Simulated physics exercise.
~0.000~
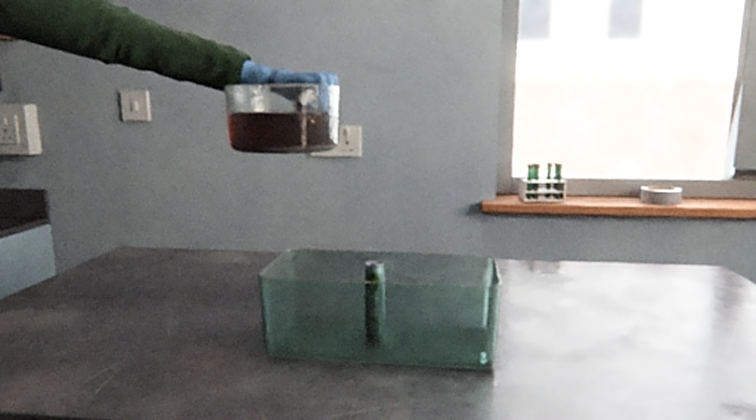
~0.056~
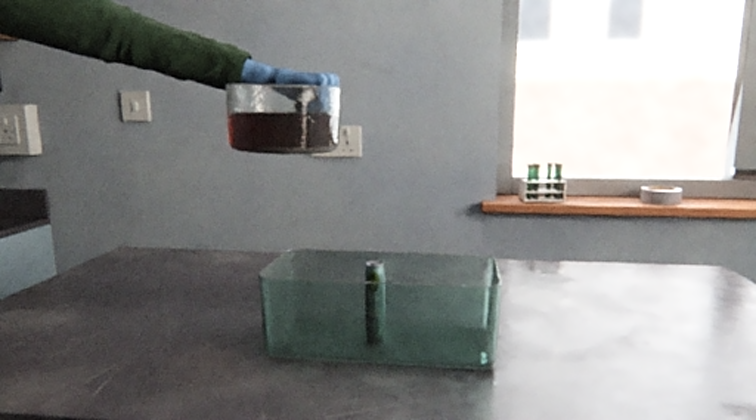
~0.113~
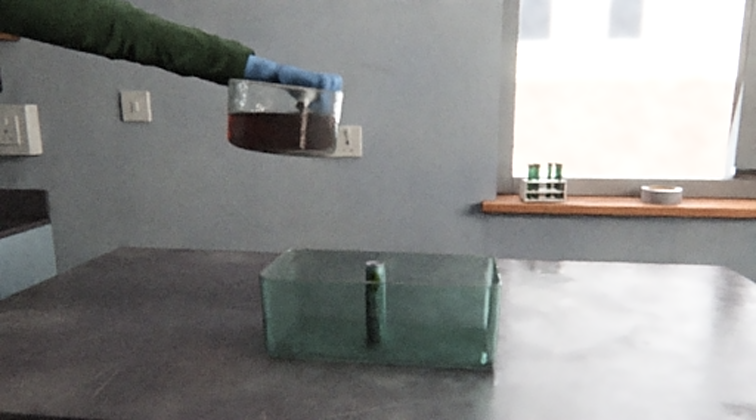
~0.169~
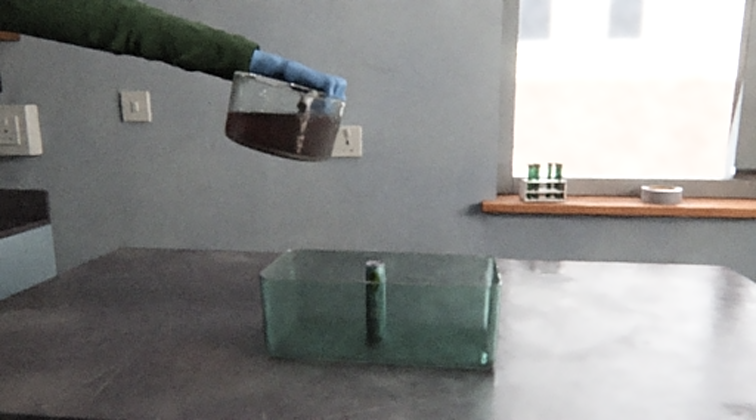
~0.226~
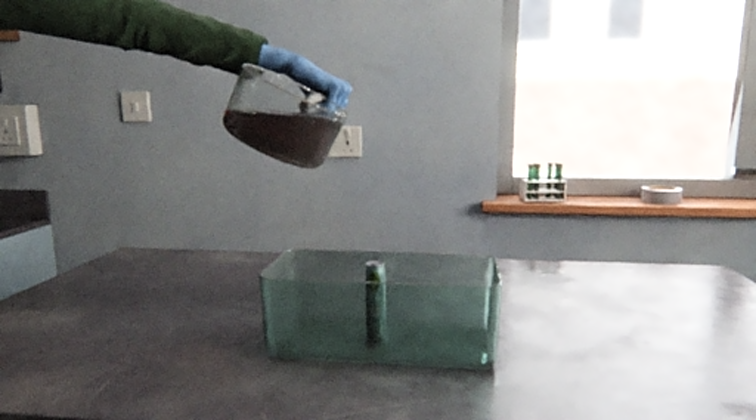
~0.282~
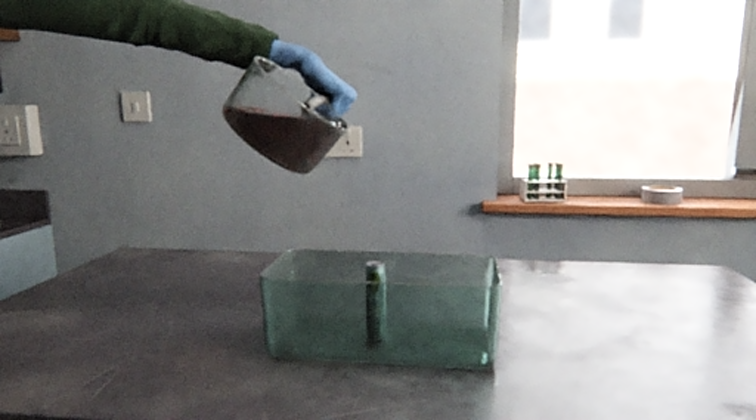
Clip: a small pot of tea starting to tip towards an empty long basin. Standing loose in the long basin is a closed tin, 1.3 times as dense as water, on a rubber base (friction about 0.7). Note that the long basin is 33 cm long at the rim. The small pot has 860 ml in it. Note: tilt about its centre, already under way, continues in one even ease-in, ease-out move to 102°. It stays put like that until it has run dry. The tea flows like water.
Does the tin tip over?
It won't make it through.
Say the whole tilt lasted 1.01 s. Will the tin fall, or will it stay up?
In that case the tin overturns.
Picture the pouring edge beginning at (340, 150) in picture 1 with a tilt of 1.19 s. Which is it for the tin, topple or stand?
After that, the tin stays vertical.
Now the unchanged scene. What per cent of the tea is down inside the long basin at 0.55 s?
I reckon close to 10 percent of it.
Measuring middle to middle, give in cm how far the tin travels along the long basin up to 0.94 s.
Its middle sits about 2 cm from the start.
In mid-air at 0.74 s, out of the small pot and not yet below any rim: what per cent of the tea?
Near 14 percent.
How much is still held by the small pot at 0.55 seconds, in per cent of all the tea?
Fraction remaining: Approx. 34 per cent.
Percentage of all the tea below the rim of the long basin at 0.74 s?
The share is close to 74 percent.
By 0.55 s the tilt is 95° and 35 per cent is still to pour; the tin stands where it began.
By 0.74 s the tilt is 102° and 11 per cent is still to pour; the tin stands where it began.
By 0.94 s the tilt is 102° and 2 per cent is still to pour; the tin leans 7°.
By 1.16 s the tilt is 102° and 0 per cent is still to pour; the tin leans 40°.
At rest the tin lies on its side.
